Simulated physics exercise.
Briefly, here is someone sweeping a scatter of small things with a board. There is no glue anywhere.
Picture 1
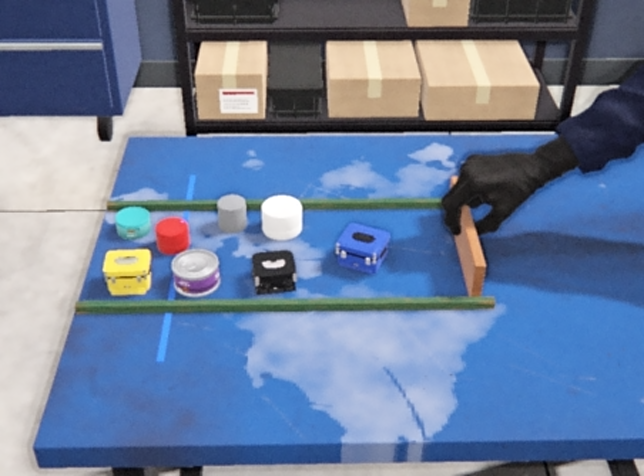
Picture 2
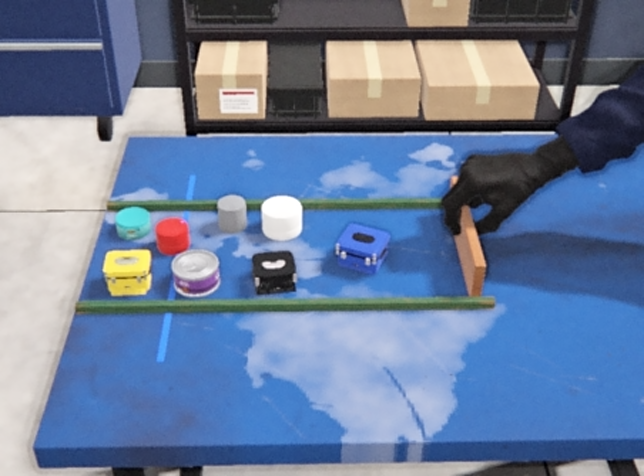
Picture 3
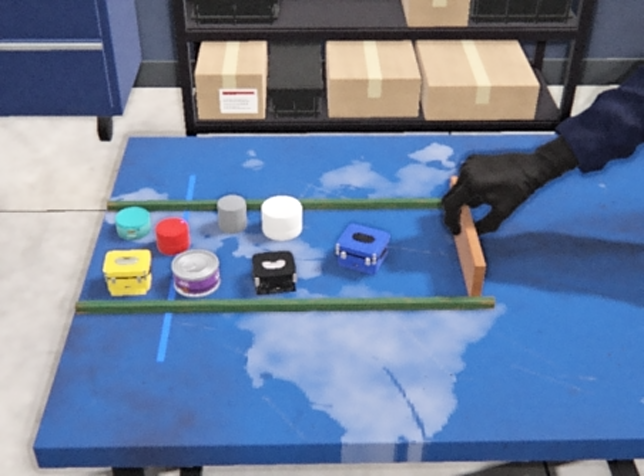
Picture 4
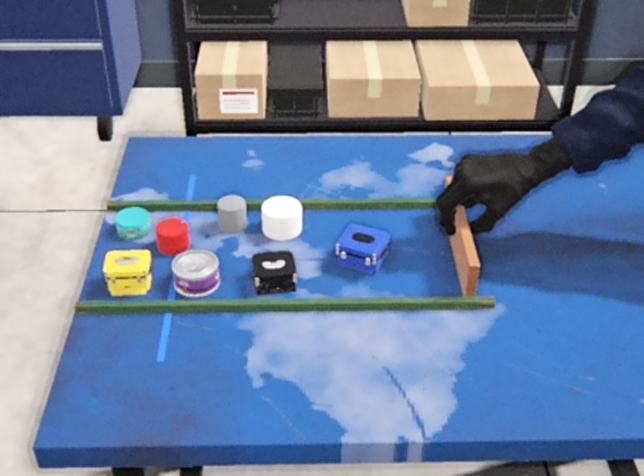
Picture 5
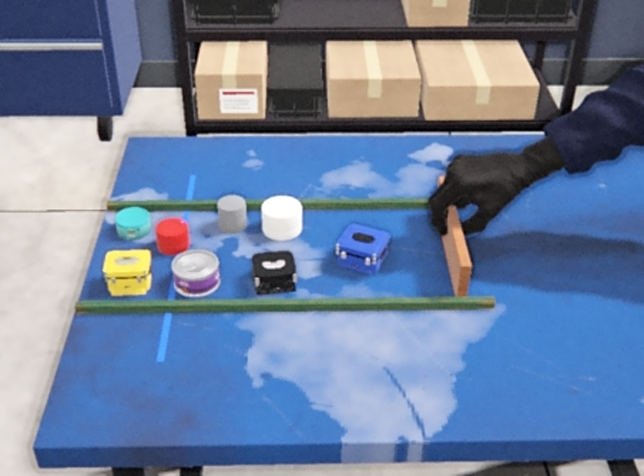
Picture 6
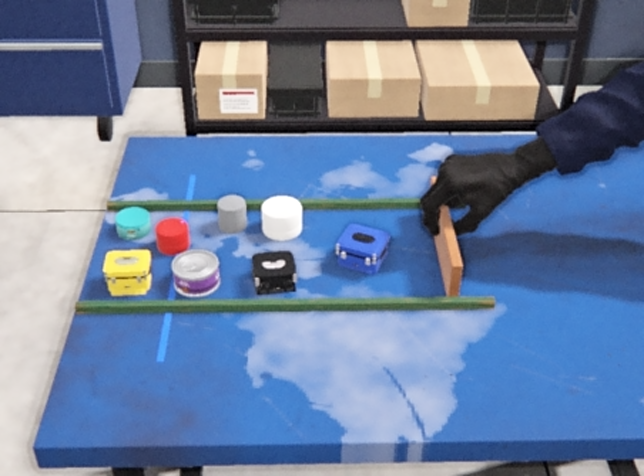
A black-gloved hand held a wooden board upright at the right of a blue table, then slid it slightly left between two green strips, while the scattered tubs, tins and cases stayed still.
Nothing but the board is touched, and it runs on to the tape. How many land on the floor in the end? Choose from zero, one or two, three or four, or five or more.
In the end, one or two land there.
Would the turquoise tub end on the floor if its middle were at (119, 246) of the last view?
Note: From that start it hangs on.
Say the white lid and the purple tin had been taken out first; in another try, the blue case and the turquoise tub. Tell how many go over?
Well, the first time you'd get 0, and the next time 1.
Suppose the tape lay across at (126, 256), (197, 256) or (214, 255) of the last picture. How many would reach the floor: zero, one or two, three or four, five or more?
Five or over; one to two; either one or two.
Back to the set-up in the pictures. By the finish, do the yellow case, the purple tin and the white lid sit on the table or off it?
The yellow case is lost; the purple tin drops off; the white lid remains up.
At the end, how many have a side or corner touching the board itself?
It's touching 2 at the end.
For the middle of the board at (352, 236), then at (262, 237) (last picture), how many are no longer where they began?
At that stage 1; at the next, 6.
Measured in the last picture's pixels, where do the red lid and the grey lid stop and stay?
In the last picture the red lid sits around (138, 238) and the grey lid around (139, 208).
Early on, none off yet; turquoise tub at rest near (133, 224); yellow case at rest near (129, 272); red lid at rest near (173, 237).
Finally, the number that fall off is one or two; lost, purple tin and yellow case.
